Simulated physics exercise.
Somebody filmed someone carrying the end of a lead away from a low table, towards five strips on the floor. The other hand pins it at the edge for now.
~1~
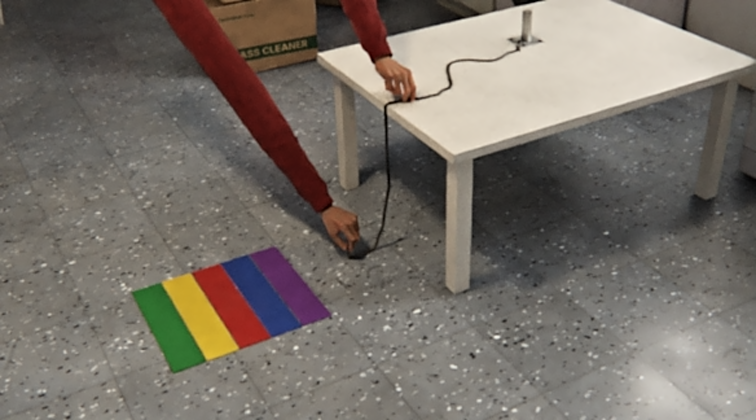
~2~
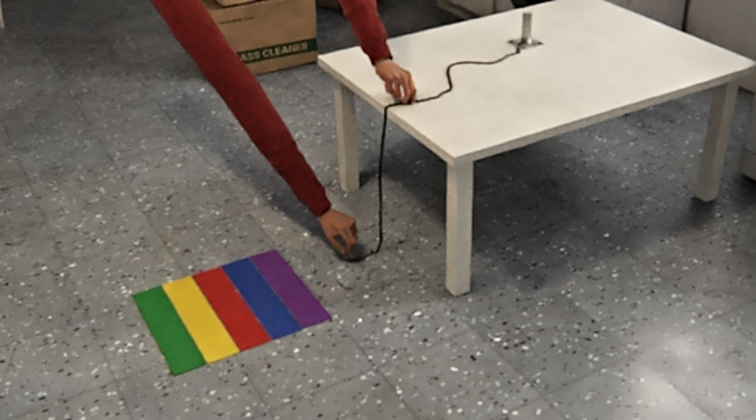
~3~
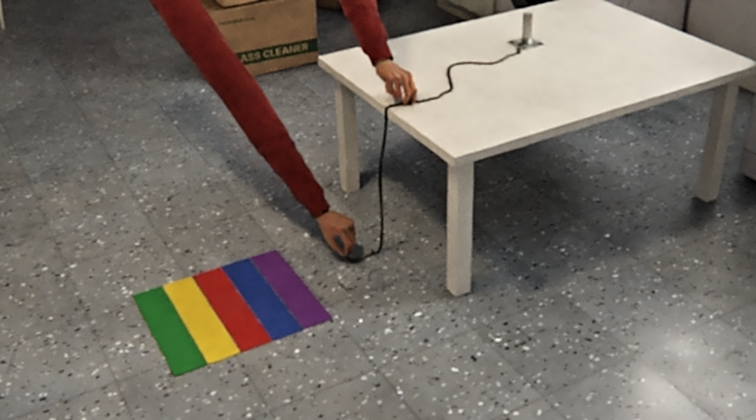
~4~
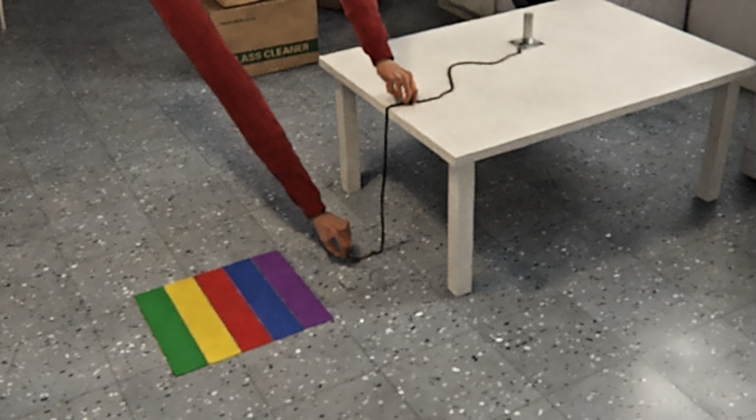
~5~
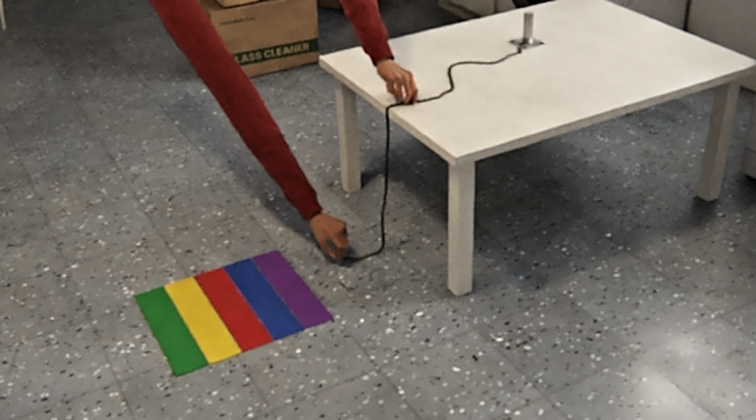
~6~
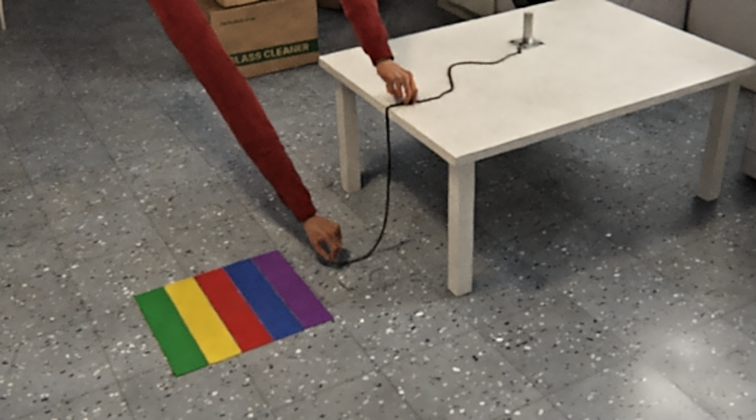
On a speckled grey floor beside a low white table, a red-sleeved arm holds the end of a dark lead near five coloured strips, while the other hand pins it at the table's edge. The lower hand moves the end slightly left, towards the purple strip, as the upper hand stays put.
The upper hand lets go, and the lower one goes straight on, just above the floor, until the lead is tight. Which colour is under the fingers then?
It halts on the yellow strip.
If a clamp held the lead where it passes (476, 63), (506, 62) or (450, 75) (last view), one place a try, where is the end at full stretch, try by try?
The places are (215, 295), (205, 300) and (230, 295).
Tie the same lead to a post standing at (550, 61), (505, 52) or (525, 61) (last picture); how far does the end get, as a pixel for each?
About (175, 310), (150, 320) and (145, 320).
A little later, end near (255, 283); over blue.
Next, end near (216, 297); over red.
When it is tight, end near (193, 304); over yellow. Over yellow.
